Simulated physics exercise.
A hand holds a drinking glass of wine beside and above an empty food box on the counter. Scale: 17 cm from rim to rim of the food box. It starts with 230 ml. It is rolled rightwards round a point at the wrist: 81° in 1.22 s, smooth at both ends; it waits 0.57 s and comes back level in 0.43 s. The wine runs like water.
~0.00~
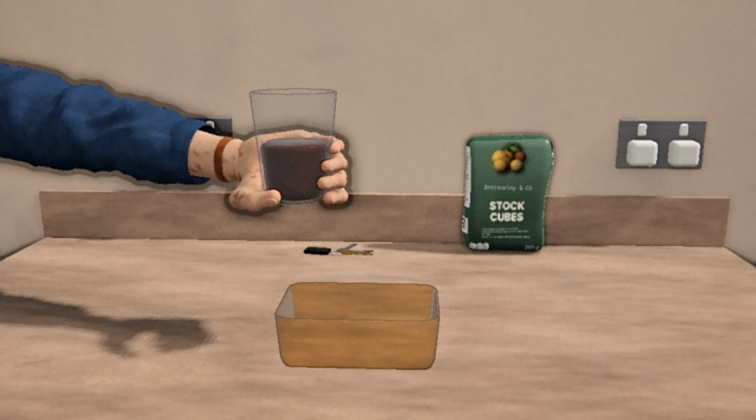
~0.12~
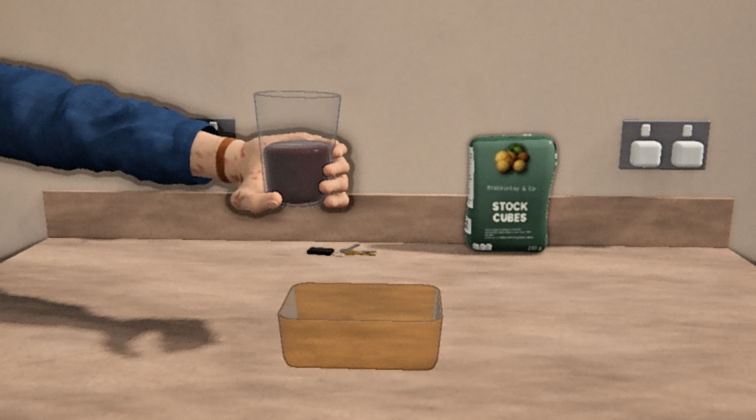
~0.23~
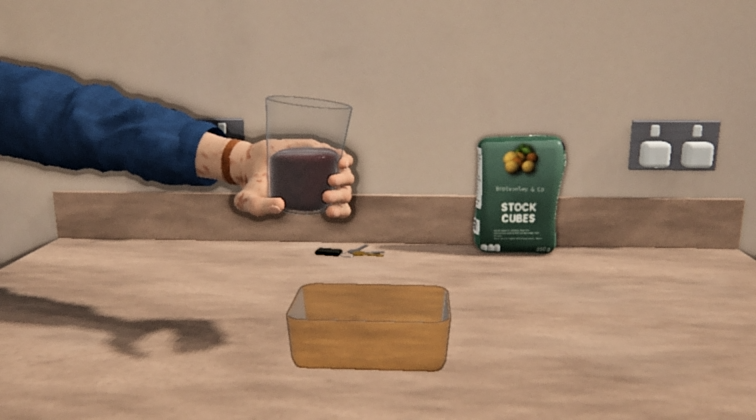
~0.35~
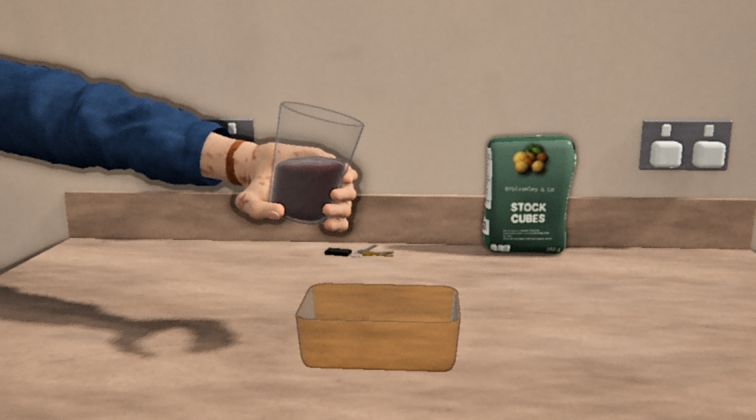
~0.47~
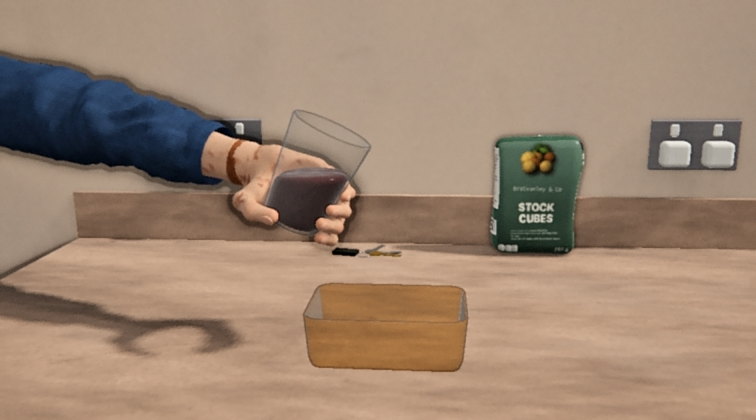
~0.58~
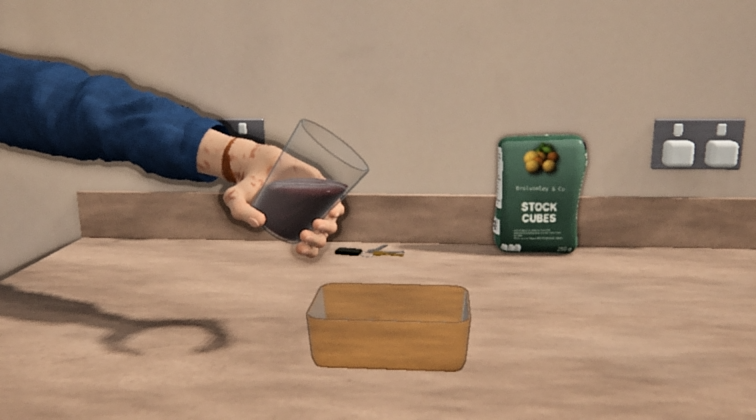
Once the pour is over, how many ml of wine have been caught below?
The food box gets roughly 180 ml.
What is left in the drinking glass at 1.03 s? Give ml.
Some 200 ml.
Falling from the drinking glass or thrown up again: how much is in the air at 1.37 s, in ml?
About 30 ml.
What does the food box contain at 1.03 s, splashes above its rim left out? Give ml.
Some 5 ml.
Then, 1.03 s in, the tilt is 76° and the food box has 5 ml, the drinking glass 205 ml, and 0 ml is on the counter.
Then, 1.37 s in, the tilt is 81° and the food box has 90 ml, the drinking glass 110 ml, and 0 ml is on the counter.
Then, 1.71 s in, the tilt is 81° and the food box has 160 ml, the drinking glass 60 ml, and 5 ml is on the counter.
Then, 2.09 s in, the tilt is 17° and the food box has 180 ml, the drinking glass 50 ml, and 5 ml is on the counter.
Finally, the food box has 180 ml, the drinking glass 50 ml, and 5 ml is on the counter.
